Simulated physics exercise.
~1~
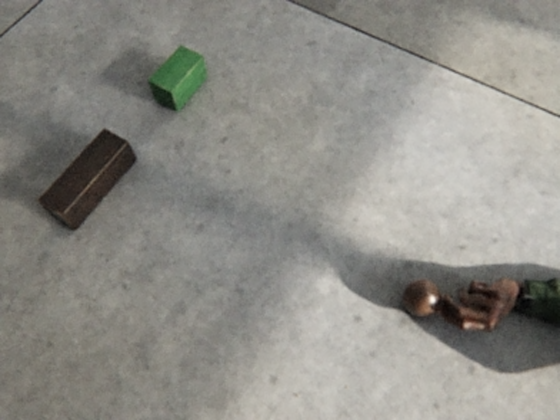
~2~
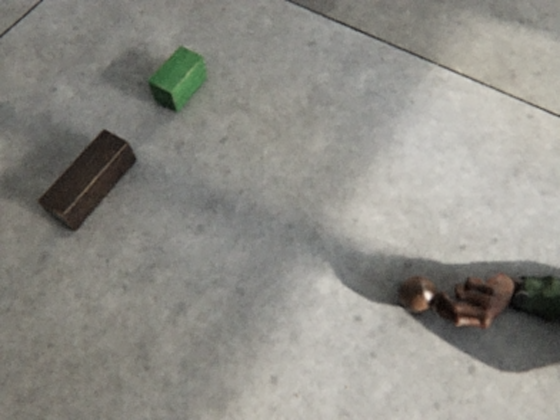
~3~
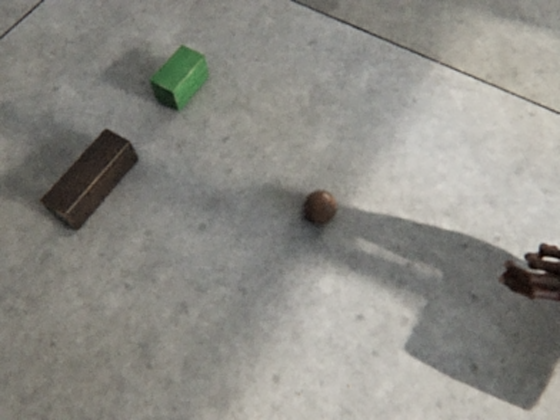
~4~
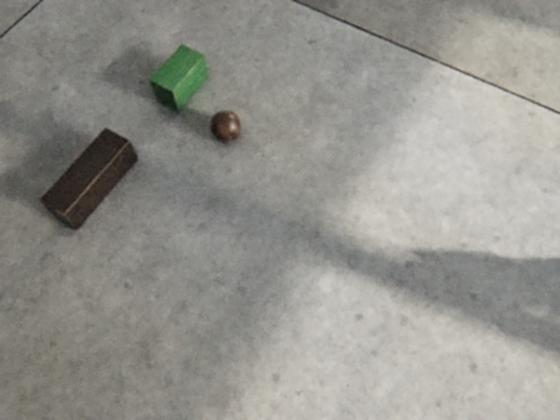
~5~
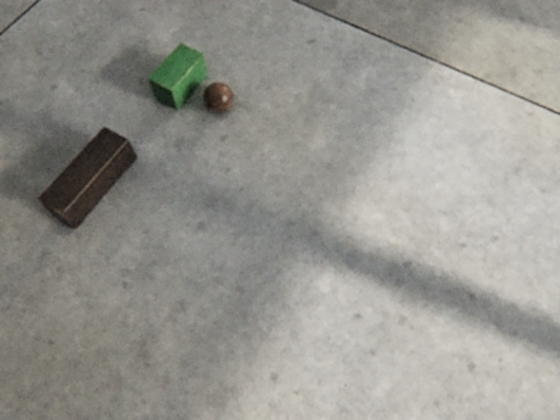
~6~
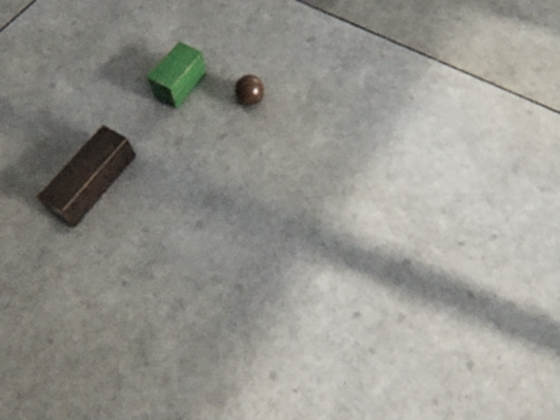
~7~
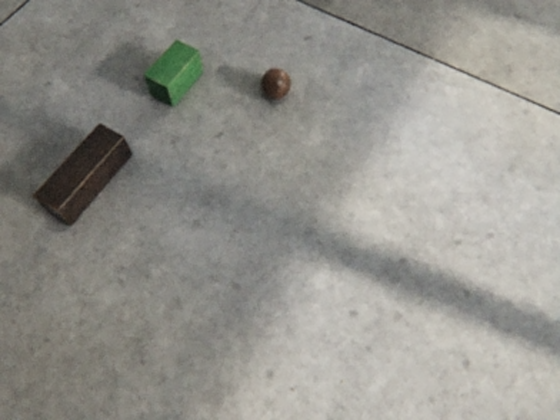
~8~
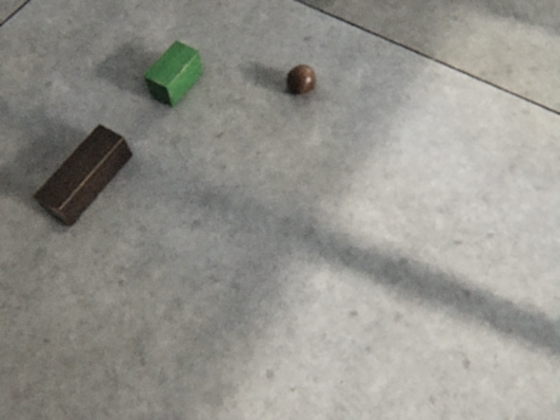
On a grey, smooth floor crossed by thin dark seams and soft shadows, a green block and a longer black block lie apart toward the upper left. A hand at the right holds a small, round brown object low to the floor, then lets it go and draws back out of view. The brown ball rolls left and up toward the gap between the blocks. It reaches the right side of the green block, hits it and bounces off. It then rolls away to the right, leaving both blocks where they were.
